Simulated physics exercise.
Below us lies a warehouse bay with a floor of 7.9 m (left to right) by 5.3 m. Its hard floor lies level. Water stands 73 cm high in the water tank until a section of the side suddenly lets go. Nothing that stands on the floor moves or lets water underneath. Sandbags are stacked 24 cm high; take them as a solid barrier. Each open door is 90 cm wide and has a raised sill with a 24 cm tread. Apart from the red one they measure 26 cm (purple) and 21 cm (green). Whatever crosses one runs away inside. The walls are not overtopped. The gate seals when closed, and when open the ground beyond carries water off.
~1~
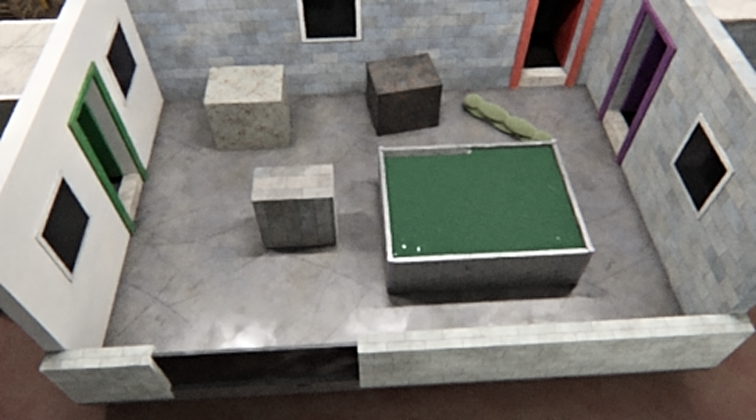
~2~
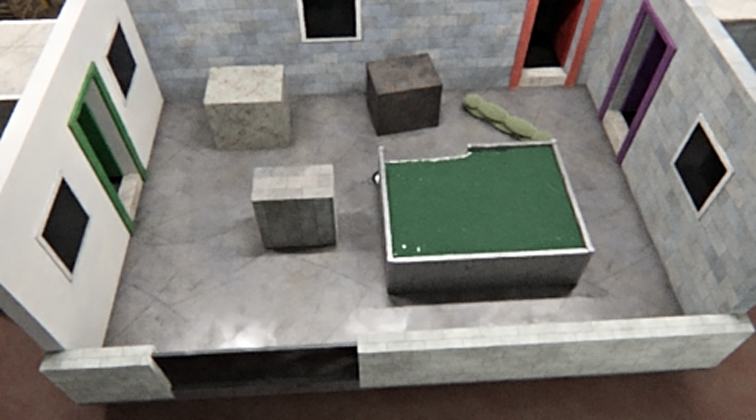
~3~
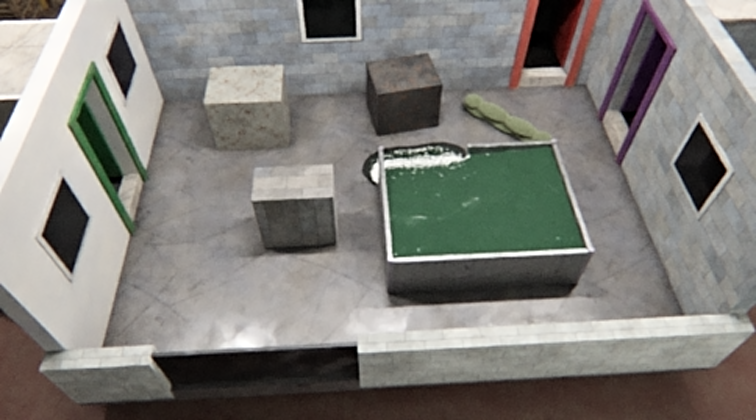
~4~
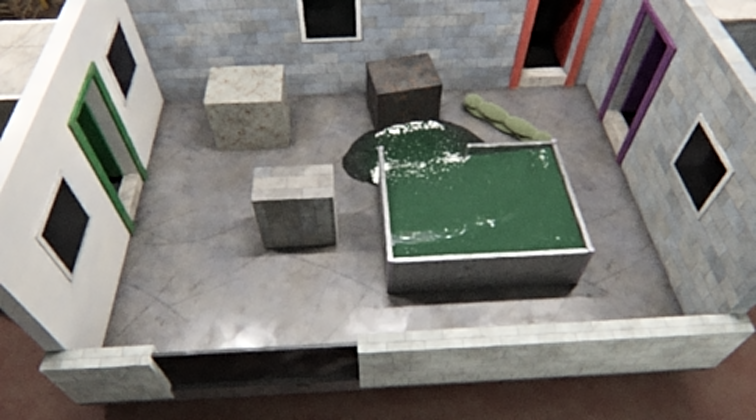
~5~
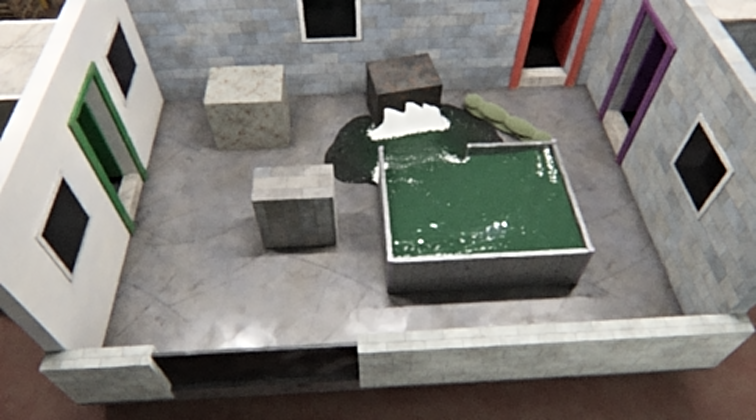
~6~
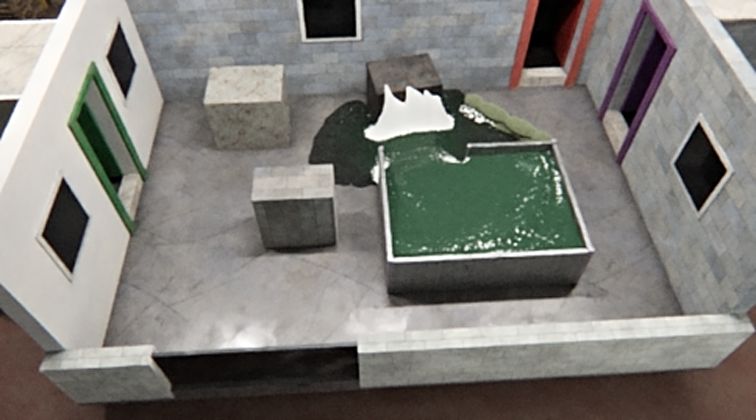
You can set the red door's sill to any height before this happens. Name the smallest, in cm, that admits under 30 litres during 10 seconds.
At least 7 cm or so.
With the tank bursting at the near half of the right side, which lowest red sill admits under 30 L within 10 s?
Then roughly 19 cm.
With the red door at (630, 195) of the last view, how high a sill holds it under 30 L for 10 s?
About 13.5 cm.
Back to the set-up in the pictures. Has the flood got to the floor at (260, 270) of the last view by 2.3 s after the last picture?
It is dry.
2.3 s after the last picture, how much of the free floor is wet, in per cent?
Near 55 per cent is wet.
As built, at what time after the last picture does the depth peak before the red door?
At about 4.5 s.
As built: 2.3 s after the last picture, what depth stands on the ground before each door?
Depths in cm: Purple 14, green 15, red 6.
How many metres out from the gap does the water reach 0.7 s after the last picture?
Some 3.6 m out.
Then, 0.7 s after the last picture water covers 20 % of the floor, deepest (58 cm) near (393, 135); it has not reached the red door.
Then, 2.3 s after the last picture water covers 55 % of the floor, deepest (37 cm) near (403, 135); 6 cm at the red door, 0 litres in over its 23 cm sill.
Then, 9.3 s after the last picture water covers 95 % of the floor, deepest (18 cm) near (502, 305); 9 cm at the red door, 0 litres in over its 23 cm sill.
At the red door as built, the water peaked near 14 cm, 4.7 s after the last picture.
With a sill of 5.5 cm, 48 litres would have come in within the 10 s; with 7.5 cm, 22 litres. So under 30 litres takes about 7 cm.
